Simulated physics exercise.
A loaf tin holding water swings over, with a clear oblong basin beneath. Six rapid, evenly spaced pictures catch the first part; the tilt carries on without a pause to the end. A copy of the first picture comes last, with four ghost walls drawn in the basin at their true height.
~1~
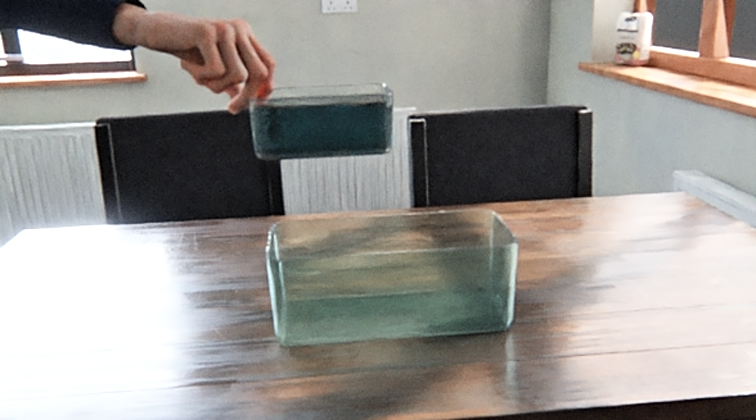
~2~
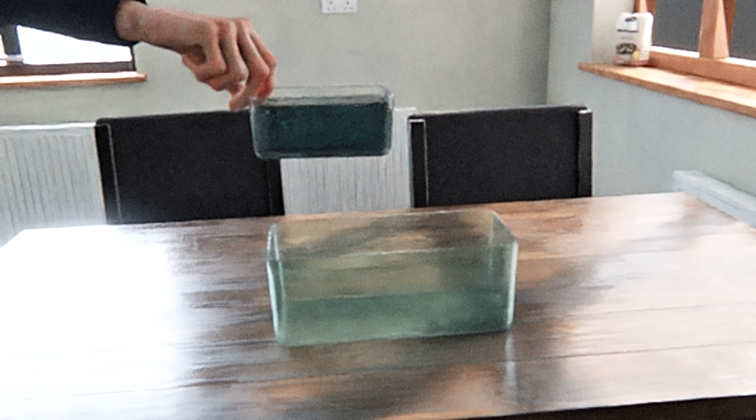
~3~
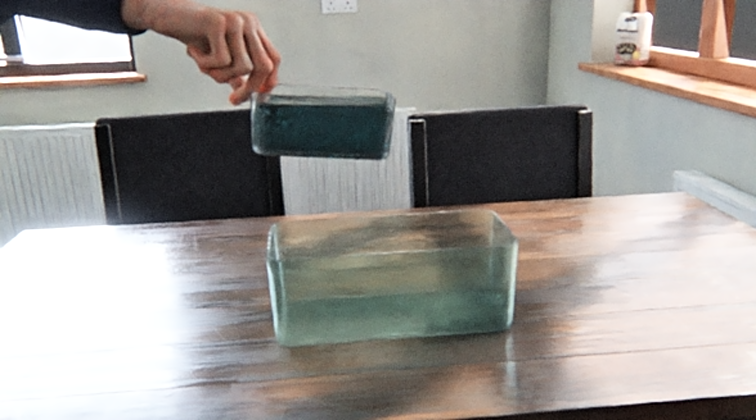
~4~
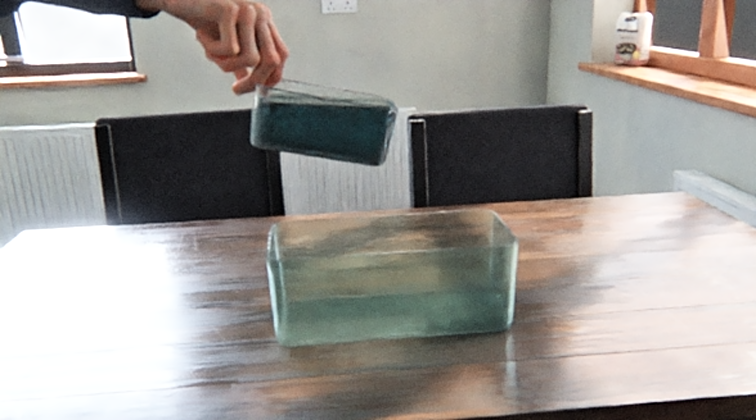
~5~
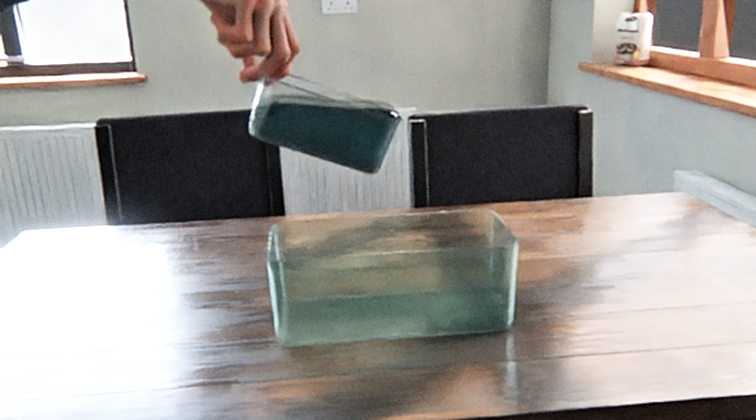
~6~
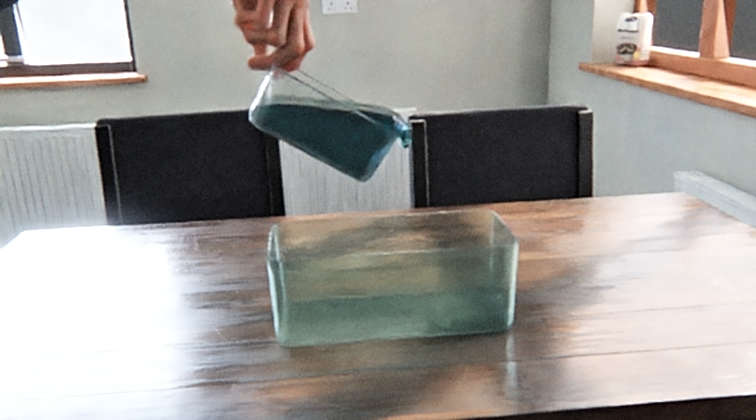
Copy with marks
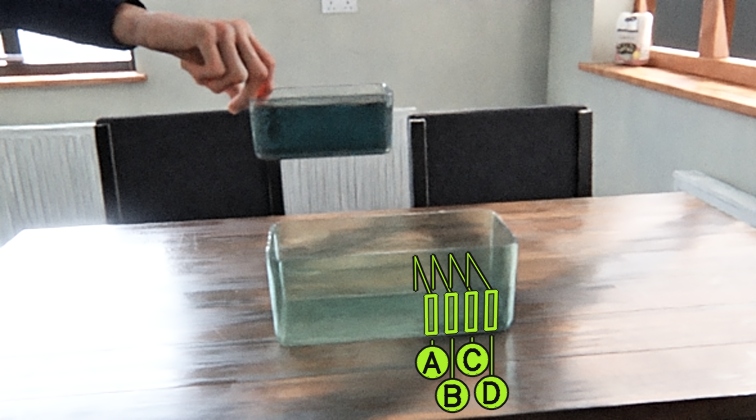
A hand tilts a small clear container of dark water rightward above a clear oblong basin.
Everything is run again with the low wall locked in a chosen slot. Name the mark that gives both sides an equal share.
The best place is B.
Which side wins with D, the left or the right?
The left side.
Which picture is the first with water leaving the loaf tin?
In picture 5.
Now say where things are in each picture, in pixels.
In the first picture, upright, lip at (387, 88); basin from (277, 343) to (512, 326); nothing has left yet.
In the second picture, upright, lip at (388, 90); nothing has left yet.
In the third picture, tipped about 6°, lip at (390, 95); nothing has left yet.
In the fourth picture, tipped about 12°, lip at (392, 103); nothing has left yet.
In the fifth picture, tipped about 21°, lip at (394, 114); water is over the lip, down to (394, 114).
In the sixth picture, tipped about 32°, lip at (394, 127); water is over the lip, down to (401, 140).
In lime, A at (432, 340); B at (452, 339); C at (472, 337); D at (491, 336).
With A, about 31 % ends left of the wall and 59 % right of it; 10 % is lost outside.
With B, about 48 % ends left of the wall and 41 % right of it; 10 % is lost outside.
With C, about 64 % ends left of the wall and 25 % right of it; 11 % is lost outside.
With D, about 85 % ends left of the wall and 4 % right of it; 11 % is lost outside.
